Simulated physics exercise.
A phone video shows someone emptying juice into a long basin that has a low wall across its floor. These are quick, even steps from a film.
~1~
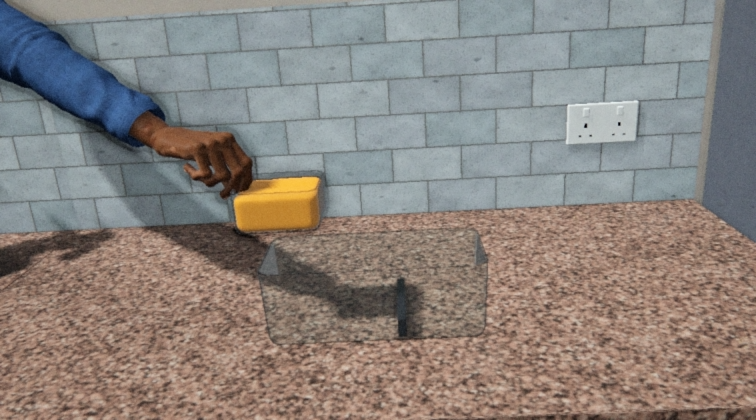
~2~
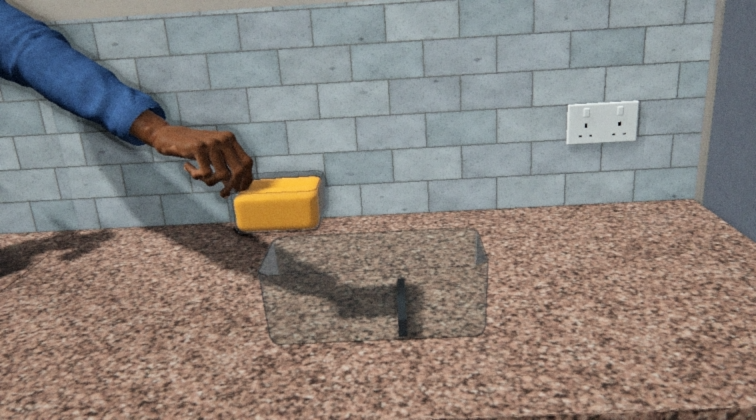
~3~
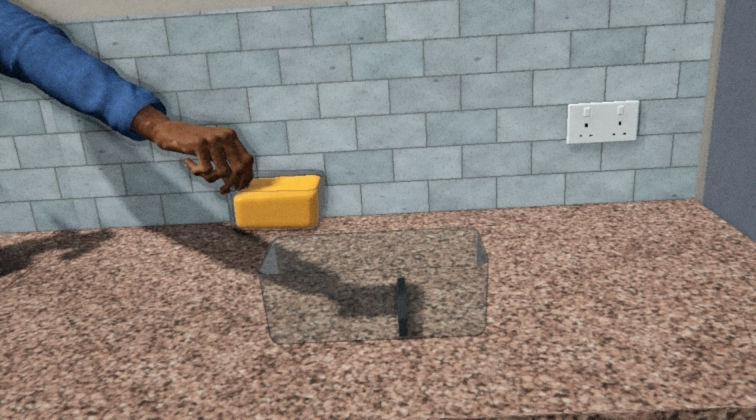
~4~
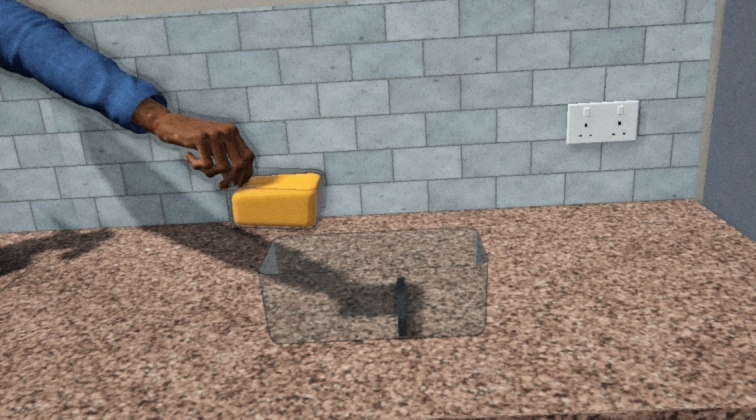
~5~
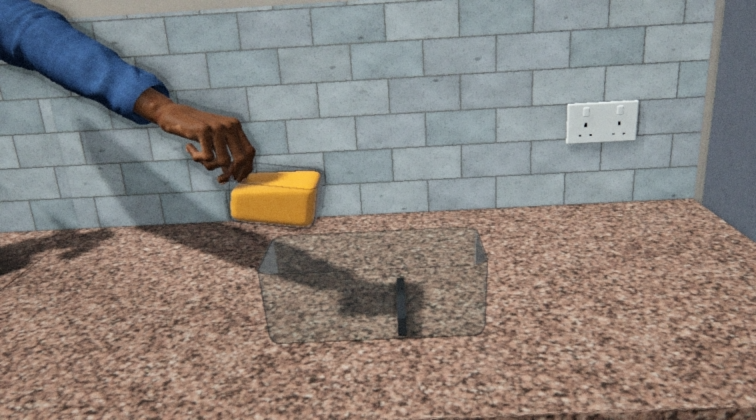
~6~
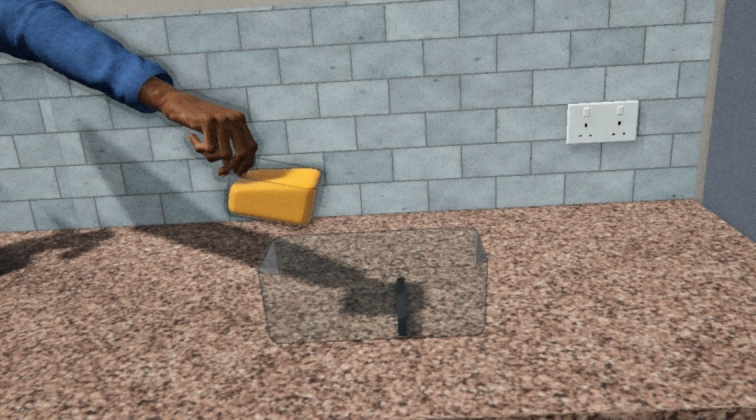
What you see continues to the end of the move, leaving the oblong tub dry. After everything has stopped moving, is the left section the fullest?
The left region takes the most.
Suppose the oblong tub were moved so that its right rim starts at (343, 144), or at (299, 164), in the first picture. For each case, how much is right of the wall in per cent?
Close to 80 in a hundred, and close to 20 in a hundred.
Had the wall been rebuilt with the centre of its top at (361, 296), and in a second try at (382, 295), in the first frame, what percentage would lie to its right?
90 per cent, then 70 per cent, roughly.
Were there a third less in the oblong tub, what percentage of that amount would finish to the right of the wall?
10 per cent or so.
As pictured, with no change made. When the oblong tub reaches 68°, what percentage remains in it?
40 per cent, roughly.
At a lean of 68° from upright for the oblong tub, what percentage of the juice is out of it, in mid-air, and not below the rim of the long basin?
40 per cent.
A moment on, the tilt is 68° and 39 per cent is still to pour, 23 is left of the wall and 0 right of it.
Next, the tilt is 103° and 6 per cent is still to pour, 46 is left of the wall and 39 right of it.
Then the tilt is 111° and 0 per cent is still to pour, 61 is left of the wall and 38 right of it.
Later the tilt is 111° and 0 per cent is still to pour, 61 is left of the wall and 38 right of it.
In the end 61 per cent lies left of the wall, 38 right of it and 1 outside.
